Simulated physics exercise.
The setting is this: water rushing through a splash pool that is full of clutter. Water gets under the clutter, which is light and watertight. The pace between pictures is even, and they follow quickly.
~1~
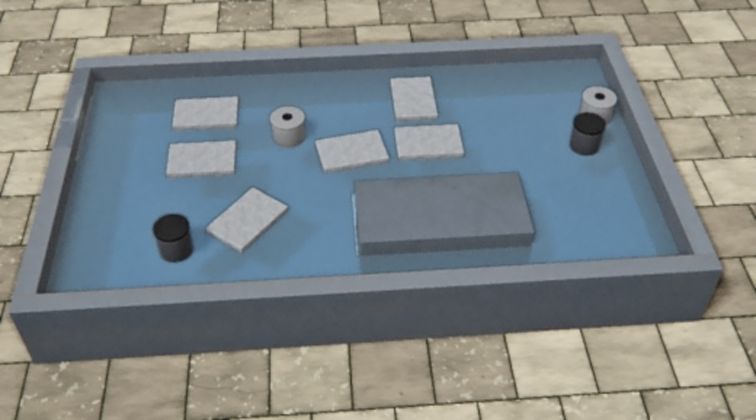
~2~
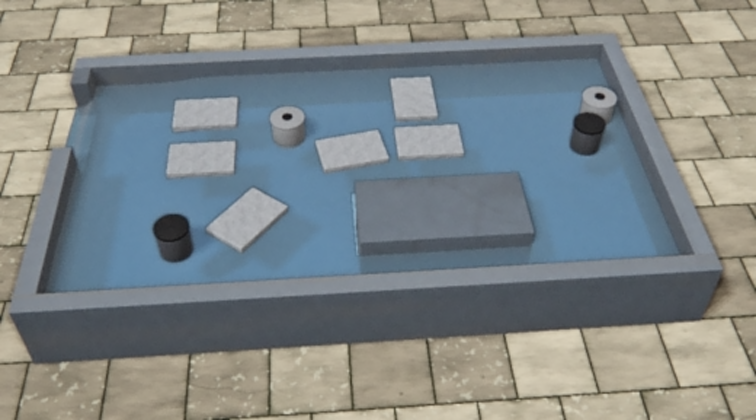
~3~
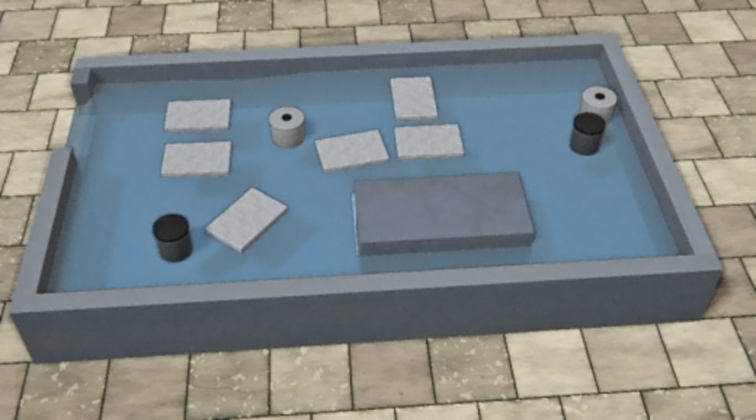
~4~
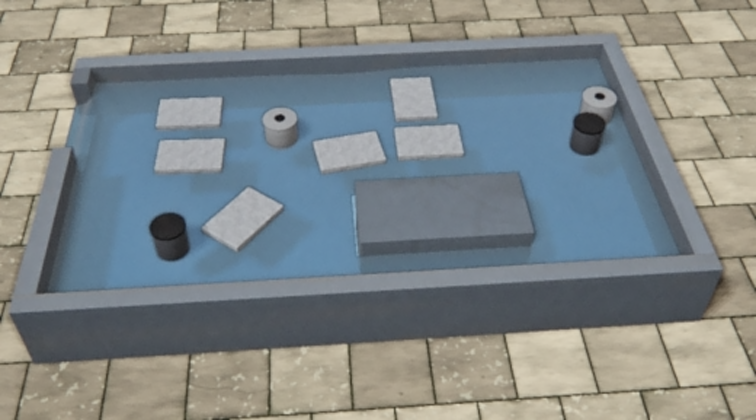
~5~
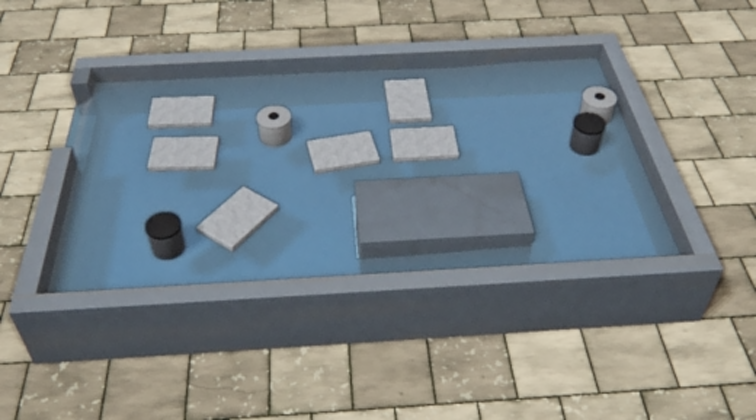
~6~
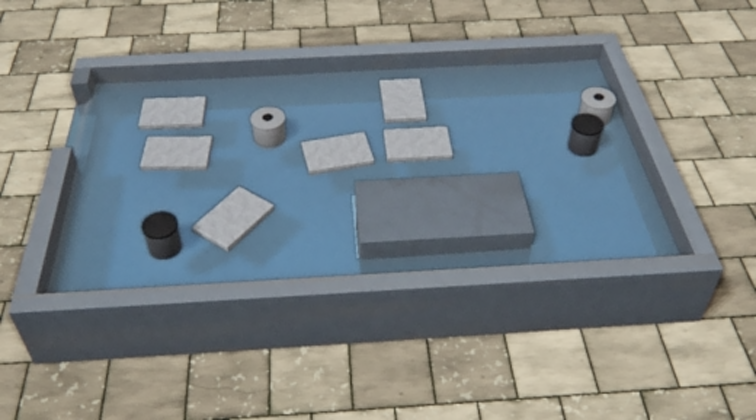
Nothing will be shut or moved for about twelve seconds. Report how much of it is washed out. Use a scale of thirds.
On that scale, below a third.
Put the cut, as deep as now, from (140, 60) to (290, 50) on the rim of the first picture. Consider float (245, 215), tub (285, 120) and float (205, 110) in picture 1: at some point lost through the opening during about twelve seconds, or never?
Taking them in turn, the first is held back, the second is flushed away and the third is flushed away.
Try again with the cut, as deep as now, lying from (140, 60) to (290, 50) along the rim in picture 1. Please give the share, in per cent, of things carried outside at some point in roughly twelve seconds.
I'd put it at 30 %.
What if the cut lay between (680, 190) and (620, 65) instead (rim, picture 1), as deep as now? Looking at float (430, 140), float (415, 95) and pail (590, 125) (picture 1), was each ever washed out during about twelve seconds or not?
In the order given, it's escaped, escaped, escaped.
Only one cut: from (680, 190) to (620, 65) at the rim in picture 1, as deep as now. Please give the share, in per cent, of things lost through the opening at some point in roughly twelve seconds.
Some 40 per cent of the things, roughly.
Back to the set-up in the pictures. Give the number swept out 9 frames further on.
The number comes to 1.
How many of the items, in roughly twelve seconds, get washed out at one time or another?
By my count, 2.
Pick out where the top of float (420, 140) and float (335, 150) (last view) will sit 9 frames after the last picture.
My guess is close to (392, 145), then close to (303, 154).
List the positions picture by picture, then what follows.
The first picture shows a float at (206, 111), afloat; a float at (202, 157), afloat; 0 of 10 have shifted.
The second picture shows a float at (205, 112) floats; a float at (201, 157), afloat; 0 of 10 have shifted.
The third picture shows a float at (198, 114), afloat, close to its start; a float at (197, 157) floats, close to its start; 1 of 10 have shifted.
The fourth picture shows a float at (190, 111), afloat, close to its start; a float at (190, 154), afloat, close to its start; 3 of 10 have shifted.
The fifth picture shows a float at (182, 110), afloat, close to its start; a float at (184, 151), afloat, close to its start; 6 of 10 have shifted.
The sixth picture shows a float at (173, 111), afloat, close to its start; a float at (177, 151) floats, close to its start; 8 of 10 have shifted.
A moment on, 0 of 10 are out; 10 afloat.
Next, 1 of 10 are out; 9 afloat.
Later, 2 of 10 are out; 8 afloat.
In the end, 2 of 10 are out; 8 afloat.
